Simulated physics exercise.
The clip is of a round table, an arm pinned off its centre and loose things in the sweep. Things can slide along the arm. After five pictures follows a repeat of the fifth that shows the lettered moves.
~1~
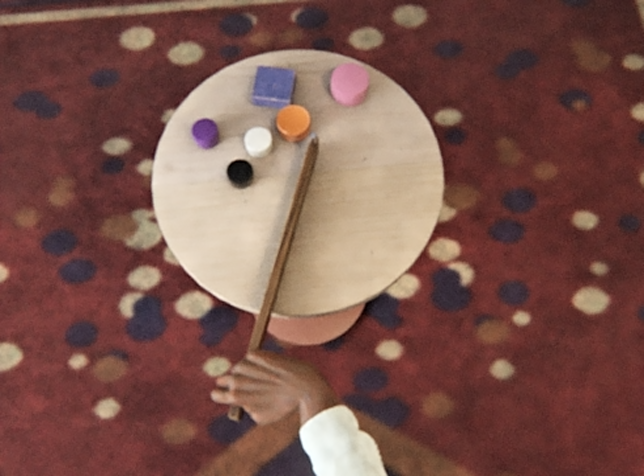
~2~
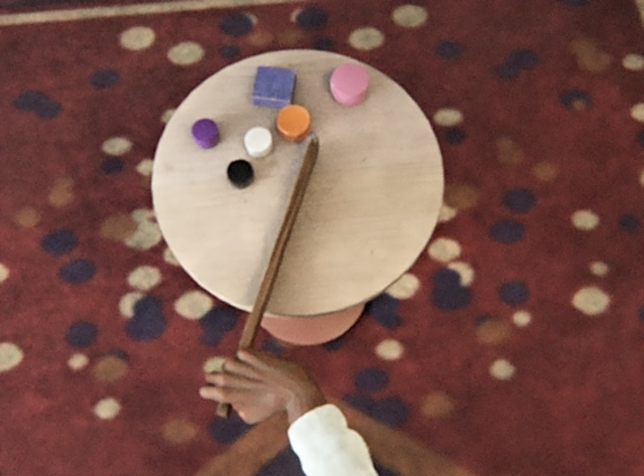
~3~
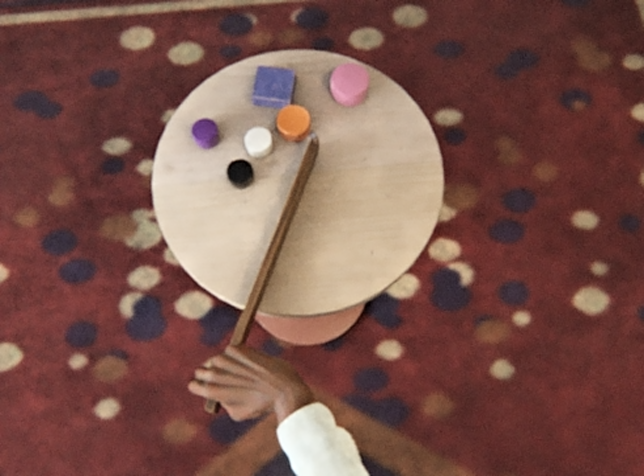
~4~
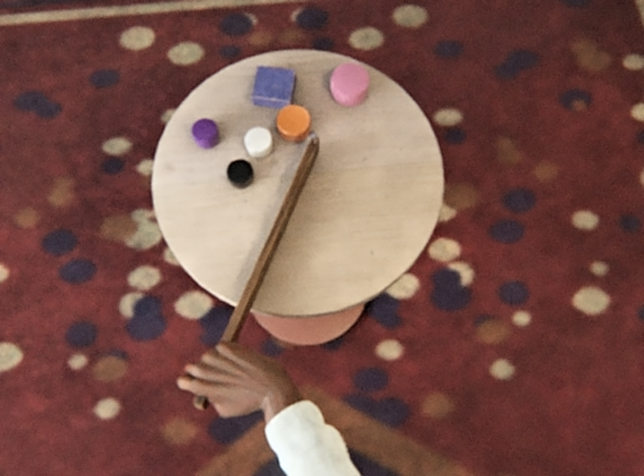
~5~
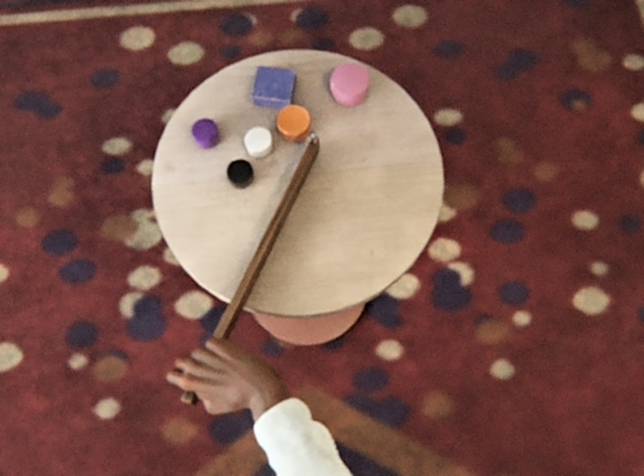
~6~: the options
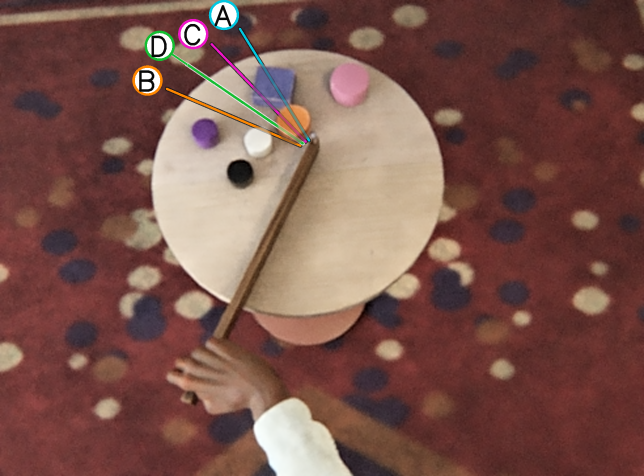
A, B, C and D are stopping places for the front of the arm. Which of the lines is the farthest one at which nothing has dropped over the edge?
Stop at C.
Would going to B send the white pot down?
By then, no.
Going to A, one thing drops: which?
The purple pot goes over.
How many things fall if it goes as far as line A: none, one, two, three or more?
One.
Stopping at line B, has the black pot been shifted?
By then, yes.
On the copy, A at (273, 83); B at (233, 117); C at (257, 92); D at (244, 103).
On C. First, arm (227, 178); black pot (237, 167); pink pot (350, 85).
Then, arm (225, 119); purple pot (211, 109); black pot (237, 116).
Finally, arm (255, 81); purple pot (246, 59); blue block (295, 67); nothing has fallen.
By contrast, A drops the purple pot; B is safe but short; D is safe but short.
